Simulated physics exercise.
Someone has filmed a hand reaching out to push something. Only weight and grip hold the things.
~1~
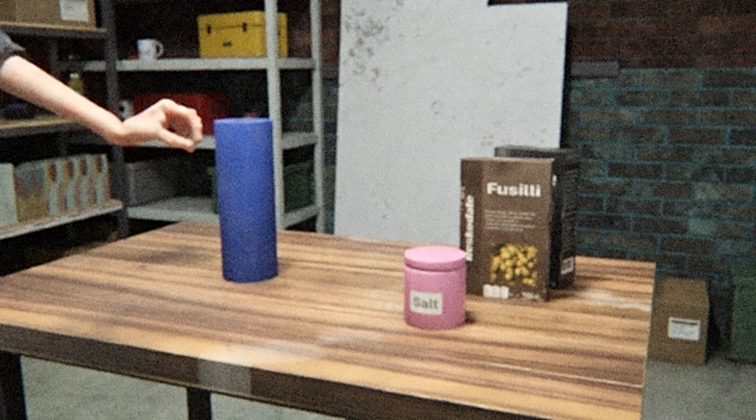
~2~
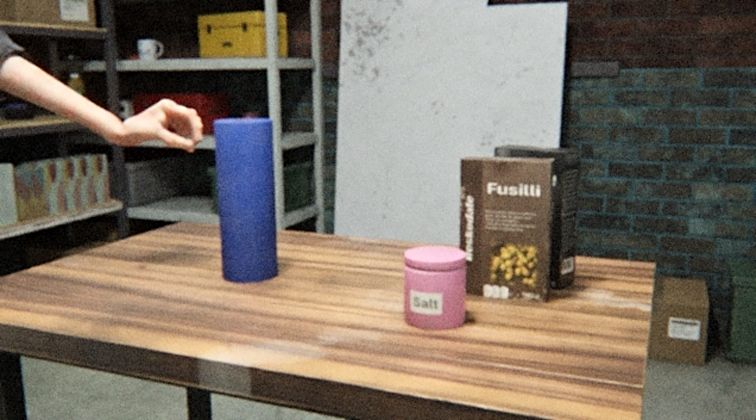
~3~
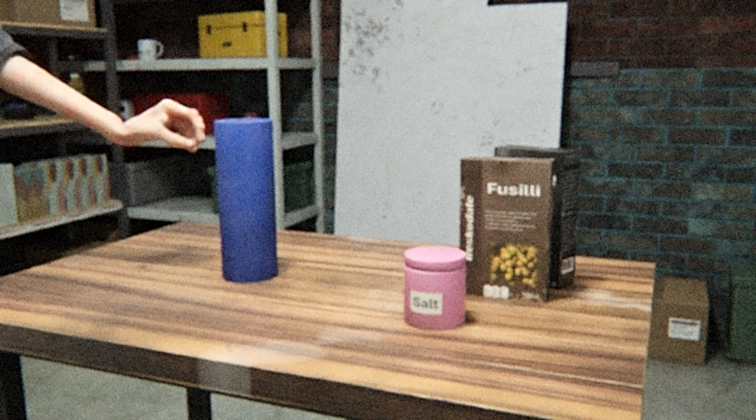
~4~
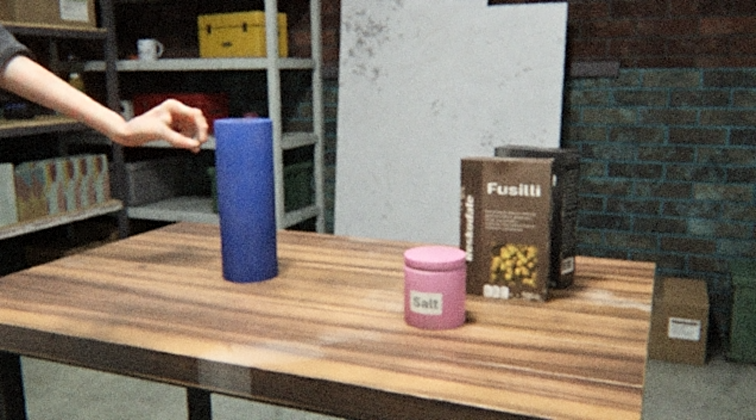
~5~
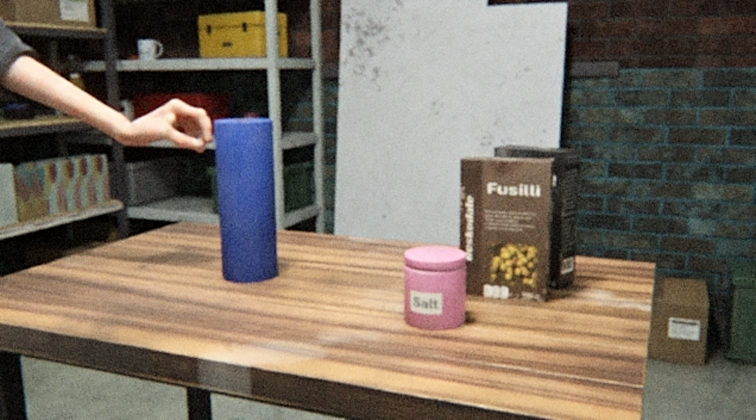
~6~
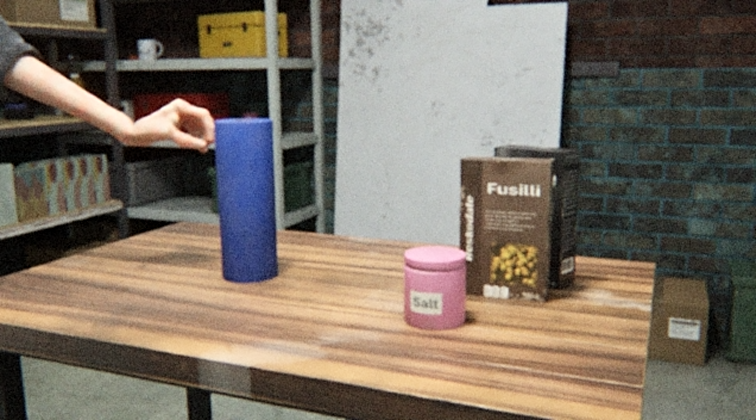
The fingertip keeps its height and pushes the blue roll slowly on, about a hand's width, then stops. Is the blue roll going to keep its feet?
The blue roll tips over.
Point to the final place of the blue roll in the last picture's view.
Around (358, 259).
Then, 0.70 s past the last view, blue roll rocked 15° from its first pose near (265, 196).
Then, 1.20 s past the last view, blue roll rocked 42° from its first pose near (300, 204).
Then, 1.40 s past the last view, blue roll on its side near (352, 255).
Finally, down or leaning hard on the table, blue roll. Final places as the last picture's camera would see them, blue roll near (358, 259).
